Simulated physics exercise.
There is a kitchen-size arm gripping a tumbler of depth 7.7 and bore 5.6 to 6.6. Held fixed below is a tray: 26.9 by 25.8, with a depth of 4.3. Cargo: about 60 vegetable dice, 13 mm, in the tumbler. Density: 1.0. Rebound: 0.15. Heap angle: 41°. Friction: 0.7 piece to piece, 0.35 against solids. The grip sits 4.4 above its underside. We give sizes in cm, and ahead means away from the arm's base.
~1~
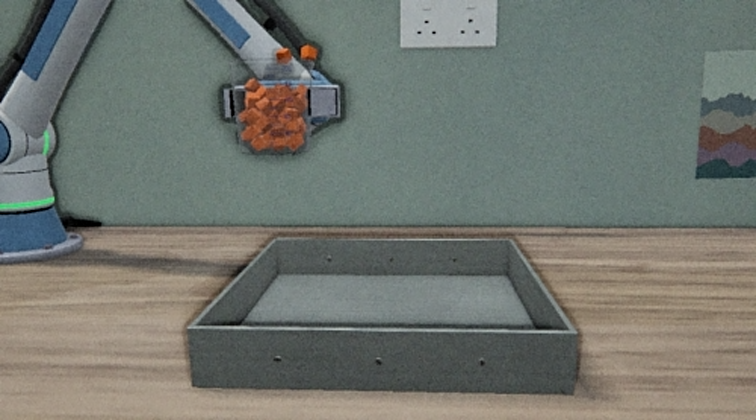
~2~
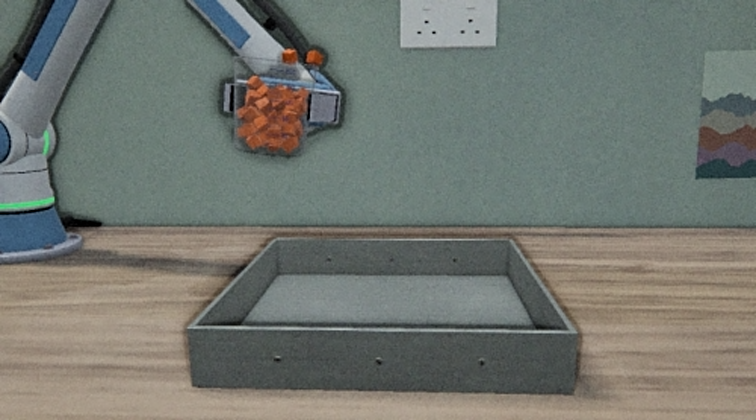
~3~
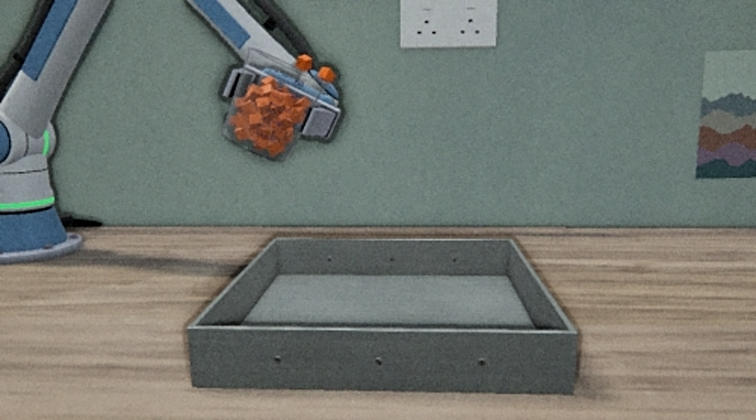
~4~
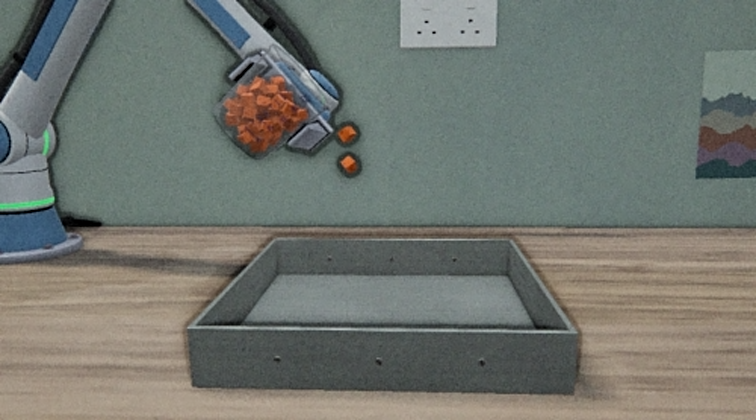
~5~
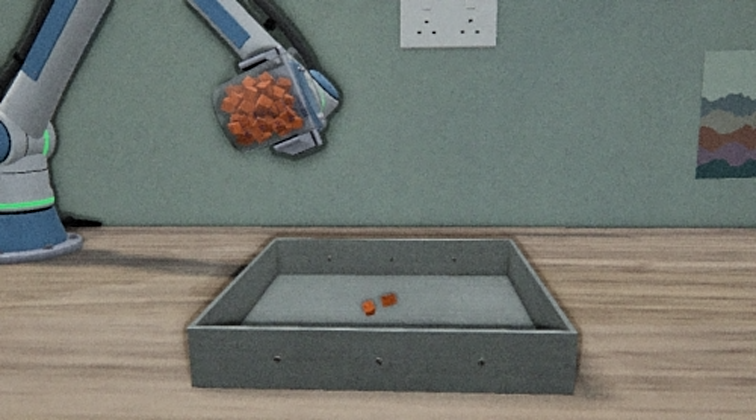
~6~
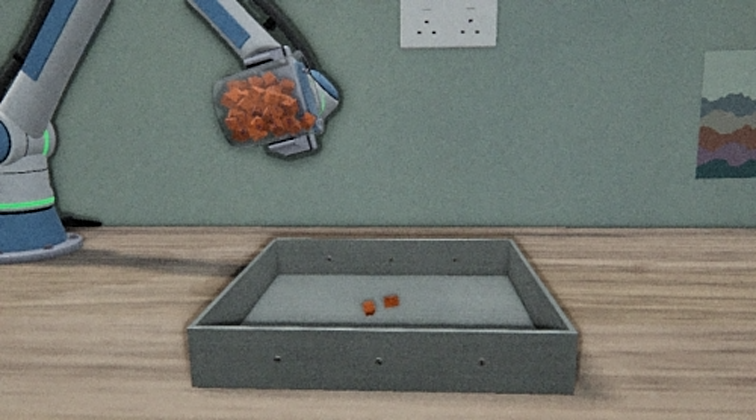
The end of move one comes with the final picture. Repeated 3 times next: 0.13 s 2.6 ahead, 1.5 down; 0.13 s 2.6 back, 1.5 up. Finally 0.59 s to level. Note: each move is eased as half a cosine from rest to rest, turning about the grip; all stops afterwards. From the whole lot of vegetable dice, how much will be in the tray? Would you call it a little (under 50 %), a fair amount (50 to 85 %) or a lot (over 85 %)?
I would call it a little, under 50 %.
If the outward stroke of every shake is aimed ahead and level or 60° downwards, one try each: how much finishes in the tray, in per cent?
15 and 5 %.
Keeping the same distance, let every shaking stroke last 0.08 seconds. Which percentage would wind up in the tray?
I'd expect close to 25 in a hundred.
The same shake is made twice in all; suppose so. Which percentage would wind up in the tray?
Result: Approximately 5 per cent.
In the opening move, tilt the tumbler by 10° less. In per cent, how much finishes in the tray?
It would be near 5 per cent.
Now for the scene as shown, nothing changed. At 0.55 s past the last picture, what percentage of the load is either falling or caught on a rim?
About 0 %.
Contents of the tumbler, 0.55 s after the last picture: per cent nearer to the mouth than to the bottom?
40 %.
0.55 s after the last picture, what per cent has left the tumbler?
Roughly 5 percent is out.
Then, 0.55 s on, tilted 76° forward, highest piece 21 above the table; 55 in the tumbler, 3 in the tray.
Then, 1.10 s on, tilted 34° forward, highest piece 22 above the table; 55 in the tumbler, 3 in the tray.
Then, 1.57 s on, level, highest piece 24 above the table; 55 in the tumbler, 3 in the tray.
Then, 2.62 s on, level, highest piece 24 above the table; 55 in the tumbler, 3 in the tray.
In the end, 55 in the tumbler, 3 in the tray. That is 5 % in the tray.
